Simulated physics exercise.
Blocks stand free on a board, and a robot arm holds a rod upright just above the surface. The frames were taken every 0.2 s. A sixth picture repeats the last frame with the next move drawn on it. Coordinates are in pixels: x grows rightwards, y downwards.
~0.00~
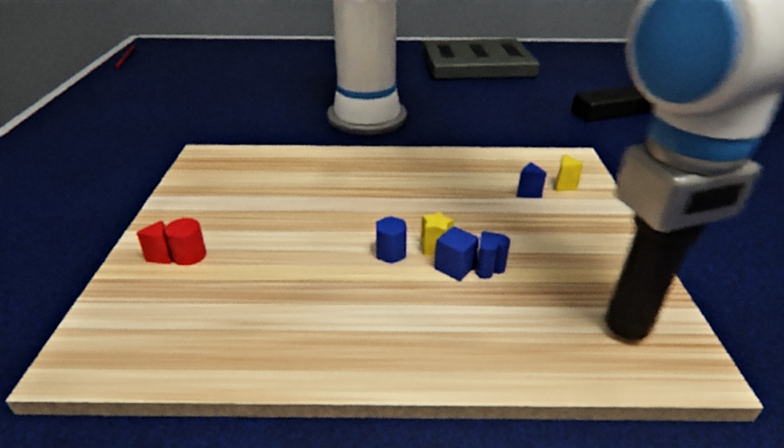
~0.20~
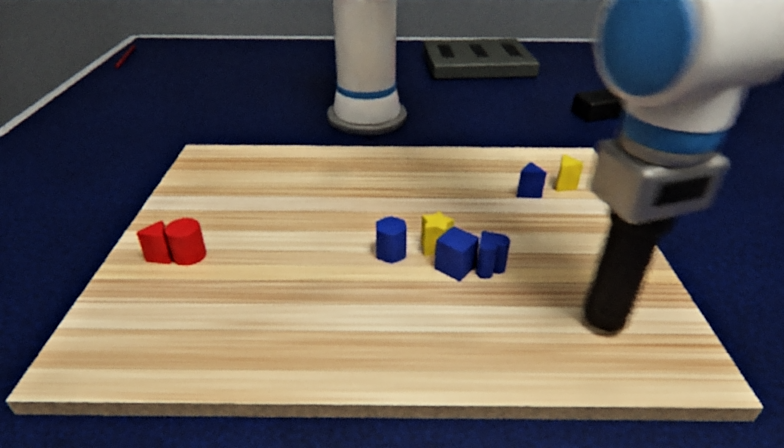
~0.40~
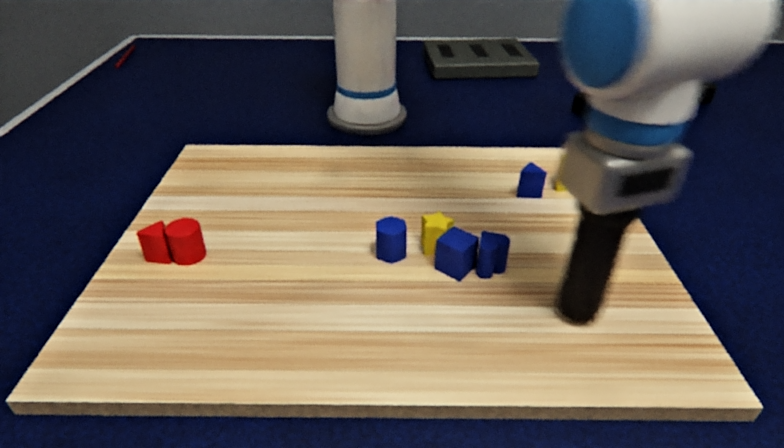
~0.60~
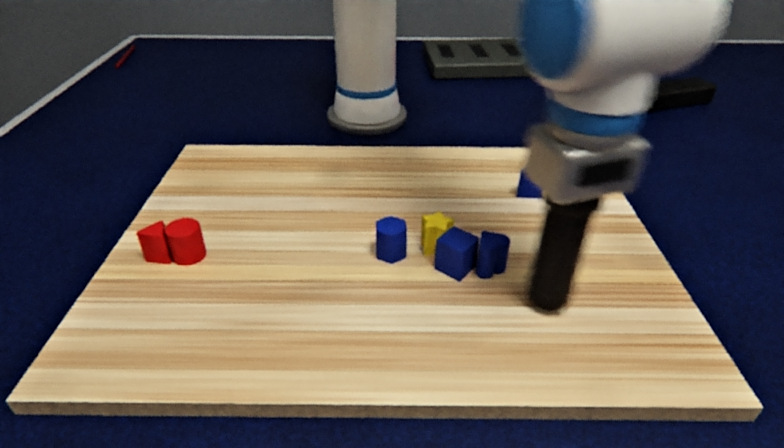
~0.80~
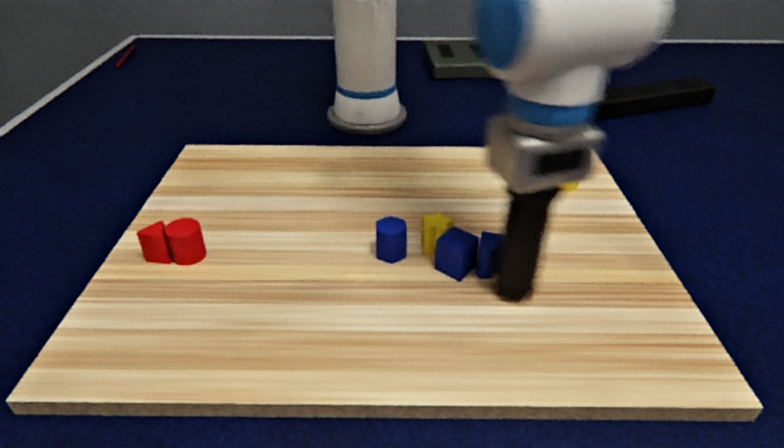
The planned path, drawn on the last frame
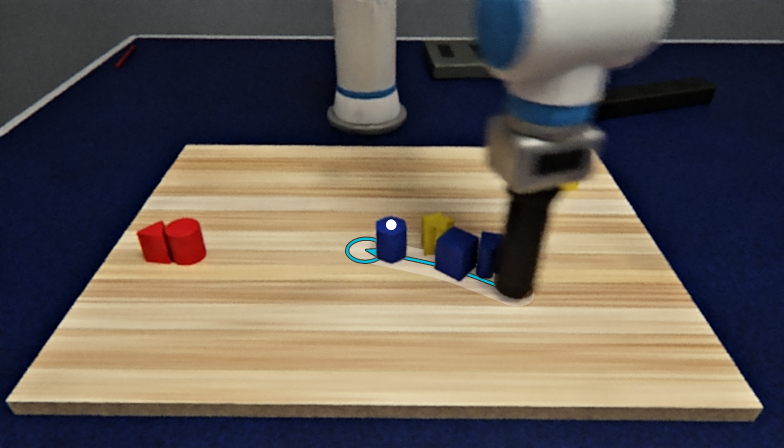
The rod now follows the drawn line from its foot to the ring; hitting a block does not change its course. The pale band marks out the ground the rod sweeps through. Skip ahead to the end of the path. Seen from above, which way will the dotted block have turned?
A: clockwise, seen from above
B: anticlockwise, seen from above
Option B.
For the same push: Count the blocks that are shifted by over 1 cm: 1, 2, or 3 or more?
Count: Three or more.
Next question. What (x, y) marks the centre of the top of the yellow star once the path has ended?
Its top centre lands on (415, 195).
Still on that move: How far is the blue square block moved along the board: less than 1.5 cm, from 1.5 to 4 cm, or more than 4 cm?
It's set to move over 4 cm.
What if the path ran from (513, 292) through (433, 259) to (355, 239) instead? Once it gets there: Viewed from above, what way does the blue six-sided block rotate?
Counterclockwise from above.
Drawn move, from (513, 292) through (463, 273) and (414, 260) to (366, 250); the dot is on the blue six-sided block.
The first path, step by step. One third of the way, rod at (463, 267); yellow star at (422, 211), turned 35° clockwise; blue square block at (436, 227), turned 15° anticlockwise; blue heart block at (482, 228), turned 60° clockwise.
Two thirds of the way, rod at (414, 254); blue six-sided block at (380, 224), turned 20° anticlockwise; yellow star at (416, 196), turned 70° clockwise; blue square block at (406, 211), turned 35° clockwise; blue heart block at (482, 228), turned 60° clockwise.
At the end, rod at (366, 244); blue six-sided block at (331, 220), turned 55° anticlockwise; yellow star at (415, 195), turned 85° clockwise; blue square block at (397, 206), turned 65° clockwise; blue heart block at (482, 228), turned 60° clockwise.
